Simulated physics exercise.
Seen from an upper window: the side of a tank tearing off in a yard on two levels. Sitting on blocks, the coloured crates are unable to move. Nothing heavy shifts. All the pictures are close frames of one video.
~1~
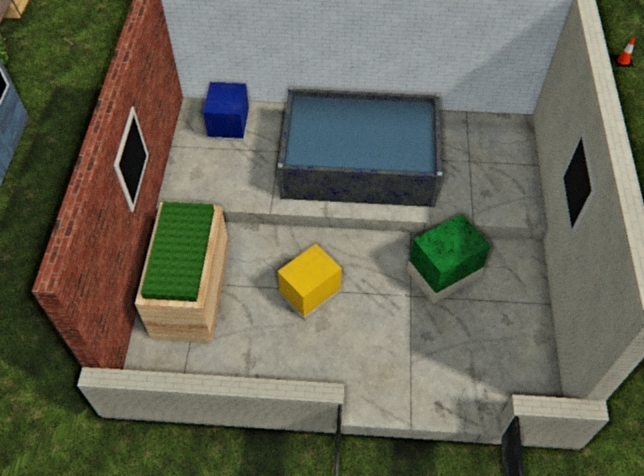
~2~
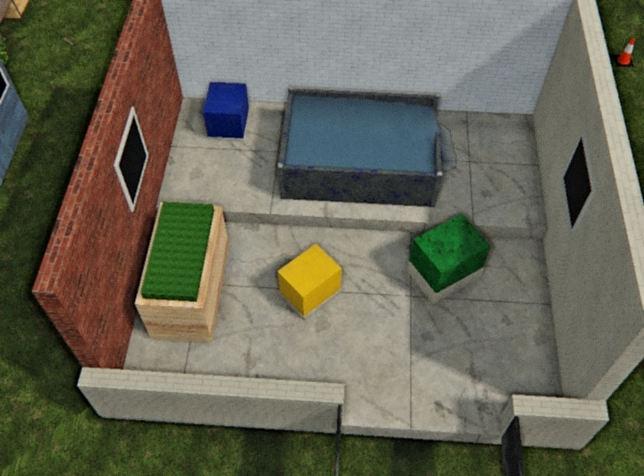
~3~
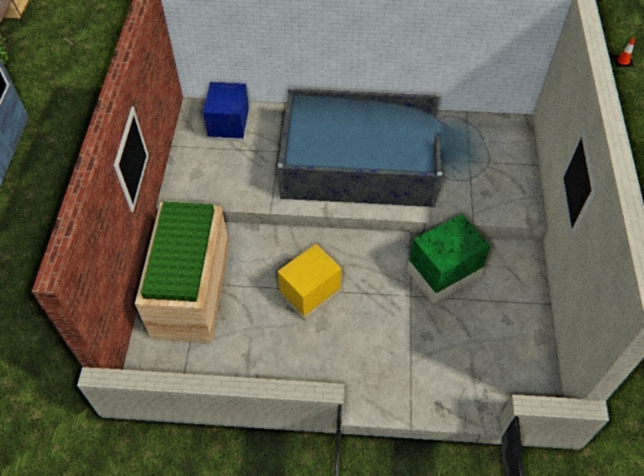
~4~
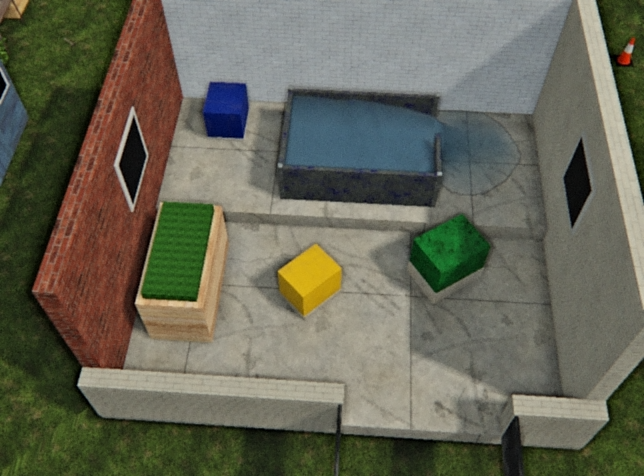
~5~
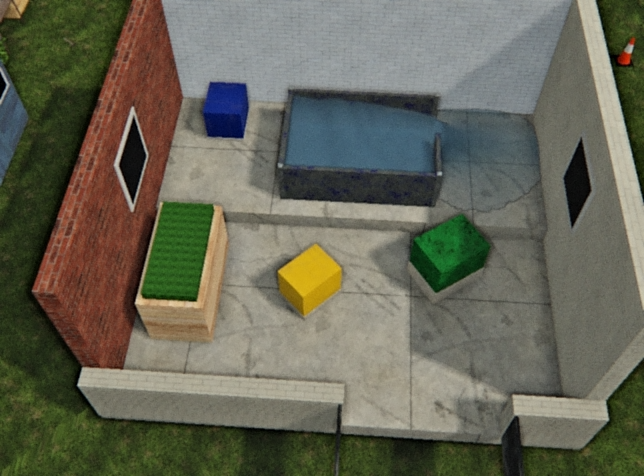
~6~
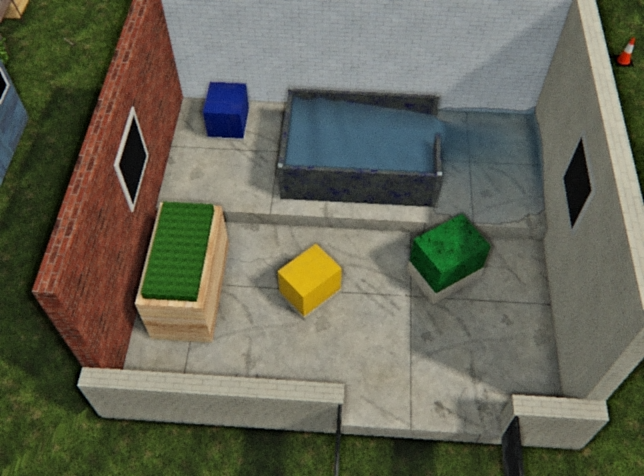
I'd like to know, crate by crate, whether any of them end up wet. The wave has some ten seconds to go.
Here is how they end up: The green crate is left dry; the blue crate gets wet; the yellow crate is left dry.
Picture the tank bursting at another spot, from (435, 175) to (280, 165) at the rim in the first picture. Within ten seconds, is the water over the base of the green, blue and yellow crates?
Going through them, the green crate gets reached, the blue crate is never reached and the yellow crate gets reached.
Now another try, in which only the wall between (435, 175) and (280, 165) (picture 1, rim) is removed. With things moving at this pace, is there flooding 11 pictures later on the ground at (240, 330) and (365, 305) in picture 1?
First spot inundated, second spot inundated.
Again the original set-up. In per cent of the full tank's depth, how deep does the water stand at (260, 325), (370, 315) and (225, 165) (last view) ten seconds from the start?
In order: Roughly 8, 6 and 2 in a hundred.
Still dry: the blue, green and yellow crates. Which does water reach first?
That is the green one.
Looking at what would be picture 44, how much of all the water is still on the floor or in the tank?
Some 82 per cent.
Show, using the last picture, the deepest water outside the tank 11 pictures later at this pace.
Near (533, 124).
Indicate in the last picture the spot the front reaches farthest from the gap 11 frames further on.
The farthest wet spot is near (564, 421).
A moment on, water covers 15 % of the floor; the green crate water round its plinth, the blue crate not reached, the yellow crate not reached.
Next, water covers 30 % of the floor; the green crate water round its plinth, the blue crate not reached, the yellow crate not reached.
Then, water covers 45 % of the floor; the green crate water round its plinth, the blue crate not reached, the yellow crate not reached.
Later, water covers 70 % of the floor; the green crate water round its plinth, the blue crate water round its plinth, the yellow crate water round its plinth.
In the end, water covers 95 % of the floor; the green crate stayed above the water, the blue crate was topped, the yellow crate stayed above the water.
